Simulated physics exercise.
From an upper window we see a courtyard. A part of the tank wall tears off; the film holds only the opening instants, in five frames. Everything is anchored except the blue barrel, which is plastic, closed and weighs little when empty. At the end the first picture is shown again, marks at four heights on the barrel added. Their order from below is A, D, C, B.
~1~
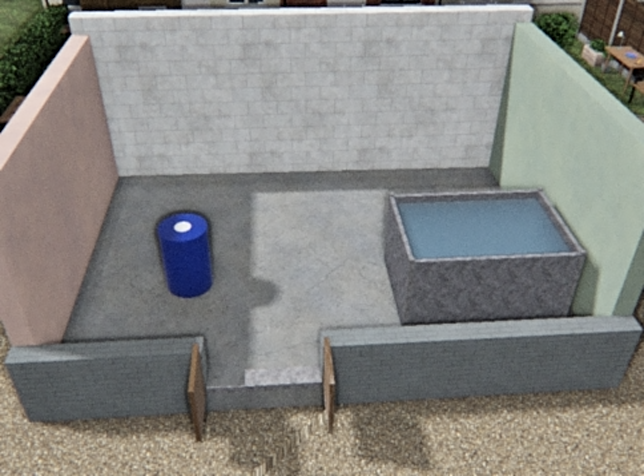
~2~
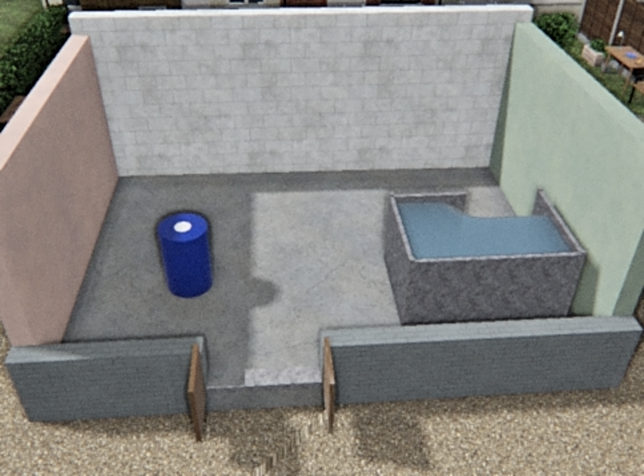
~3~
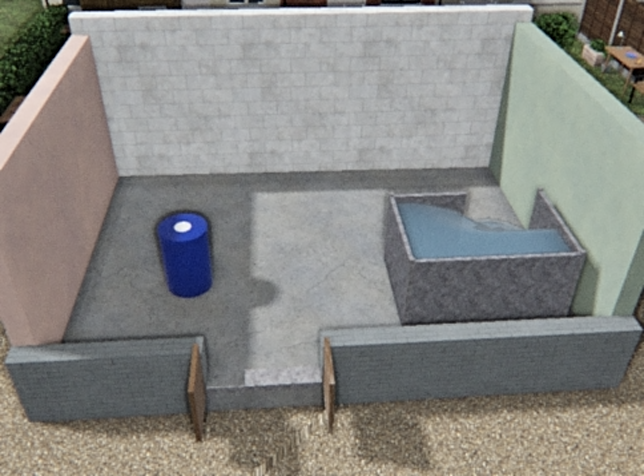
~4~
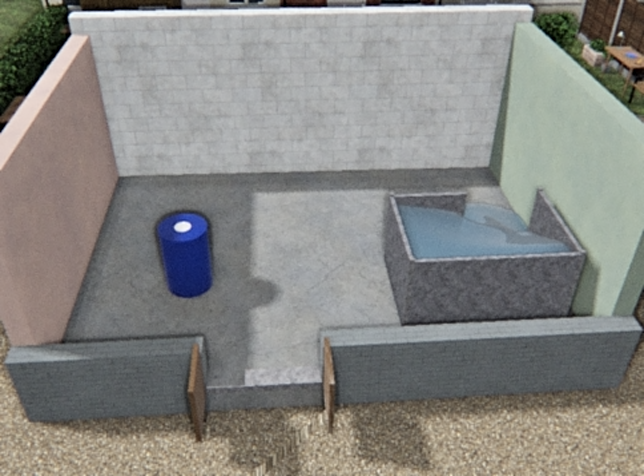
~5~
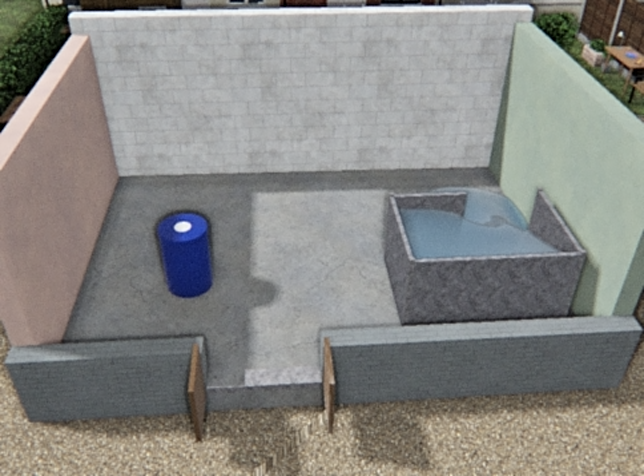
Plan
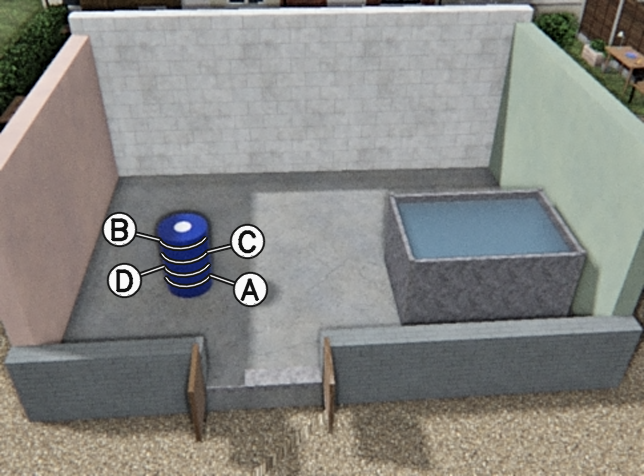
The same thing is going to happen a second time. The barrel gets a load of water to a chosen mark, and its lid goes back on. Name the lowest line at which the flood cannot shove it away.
Use level A.
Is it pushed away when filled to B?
No, that is safe.
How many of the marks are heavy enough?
All four.
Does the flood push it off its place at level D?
No, that is safe.
In white, A at (186, 286); B at (180, 248); C at (183, 262); D at (185, 275); from the bottom up A, D, C, B.
With A, it does not move.
With B, it does not move.
With C, it does not move.
With D, it does not move.
